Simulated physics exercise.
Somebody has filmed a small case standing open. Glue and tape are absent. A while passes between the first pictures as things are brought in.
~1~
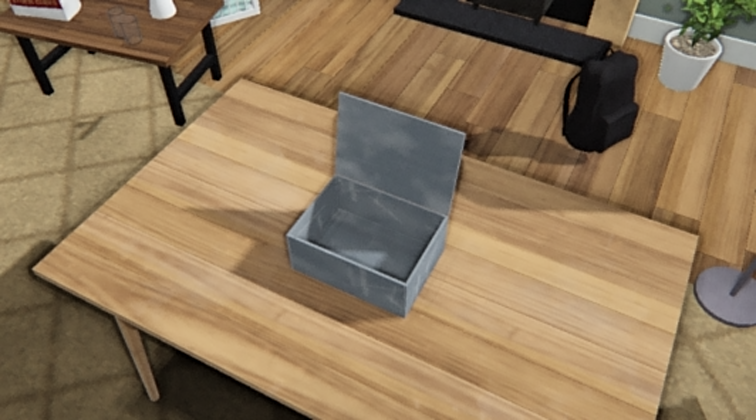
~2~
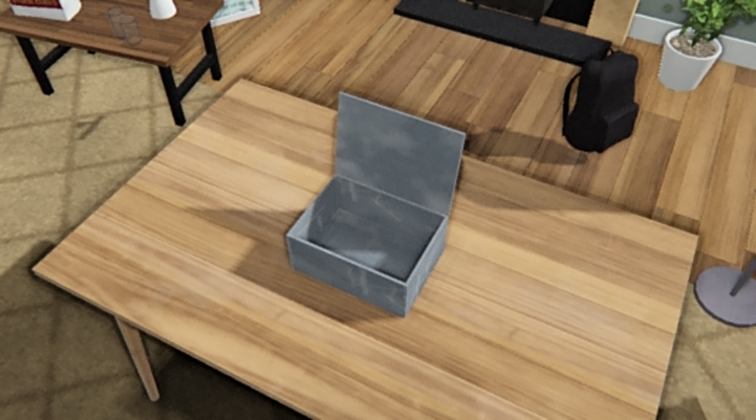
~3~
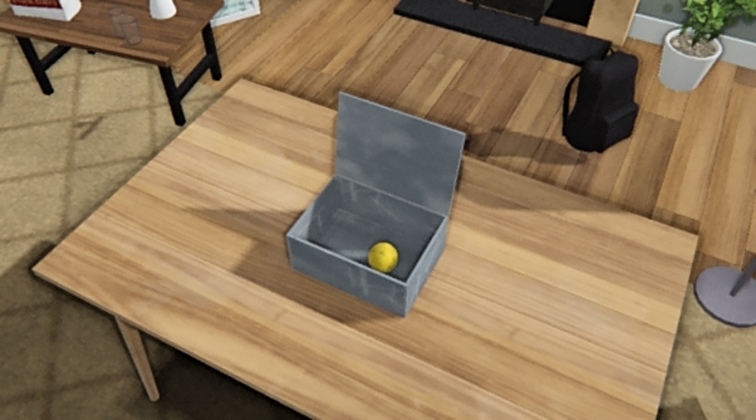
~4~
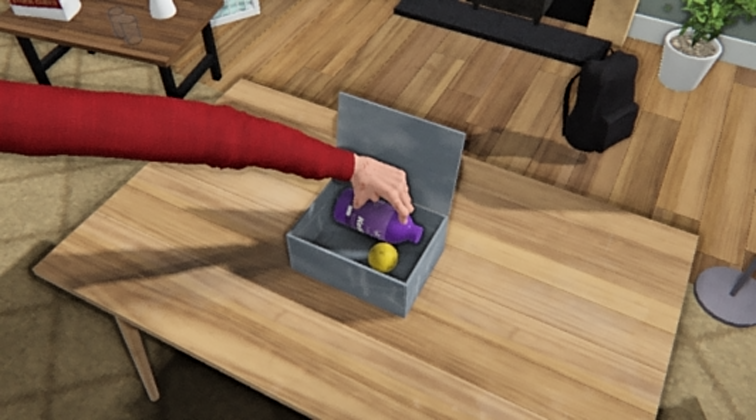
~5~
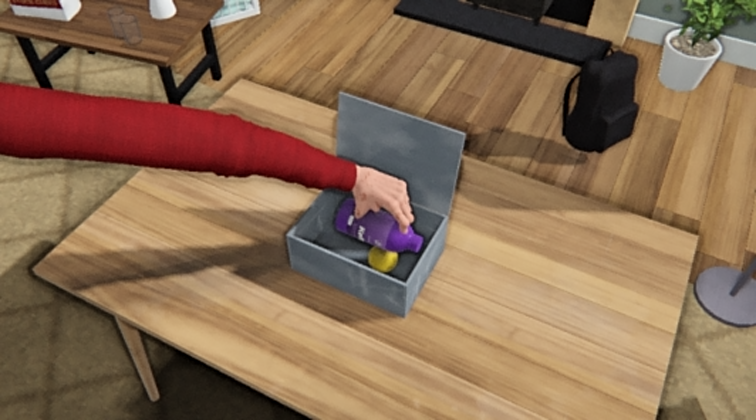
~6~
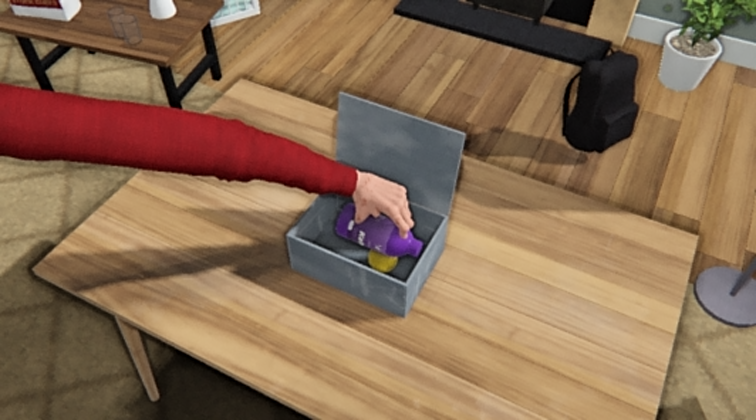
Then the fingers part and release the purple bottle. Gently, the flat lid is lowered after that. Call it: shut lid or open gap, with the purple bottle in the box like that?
Open gap.
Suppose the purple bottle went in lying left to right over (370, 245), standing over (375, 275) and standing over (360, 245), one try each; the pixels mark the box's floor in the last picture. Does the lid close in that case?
On try one it fits down fine; on try two it fits down fine; on try three it won't go down.
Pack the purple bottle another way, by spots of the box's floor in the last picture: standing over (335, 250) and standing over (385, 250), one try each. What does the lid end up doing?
Case one: Lid left up; case two: Lid down.
Then, 0.70 s on from there, purple bottle shifted well along near (333, 214); yellow ball shifted about its own width.
Then, 1.40 s on from there, lid 72° above the rim; purple bottle shifted about its own width near (336, 227); yellow ball shifted about its own width.
Then, 2.00 s on from there, lid 30° above the rim; purple bottle shifted about its own width near (343, 231); yellow ball shifted about its own width.
In the end, lid 23° above the rim; moved from the start, yellow ball and purple bottle. At the end, from the last picture's camera, purple bottle near (338, 238).
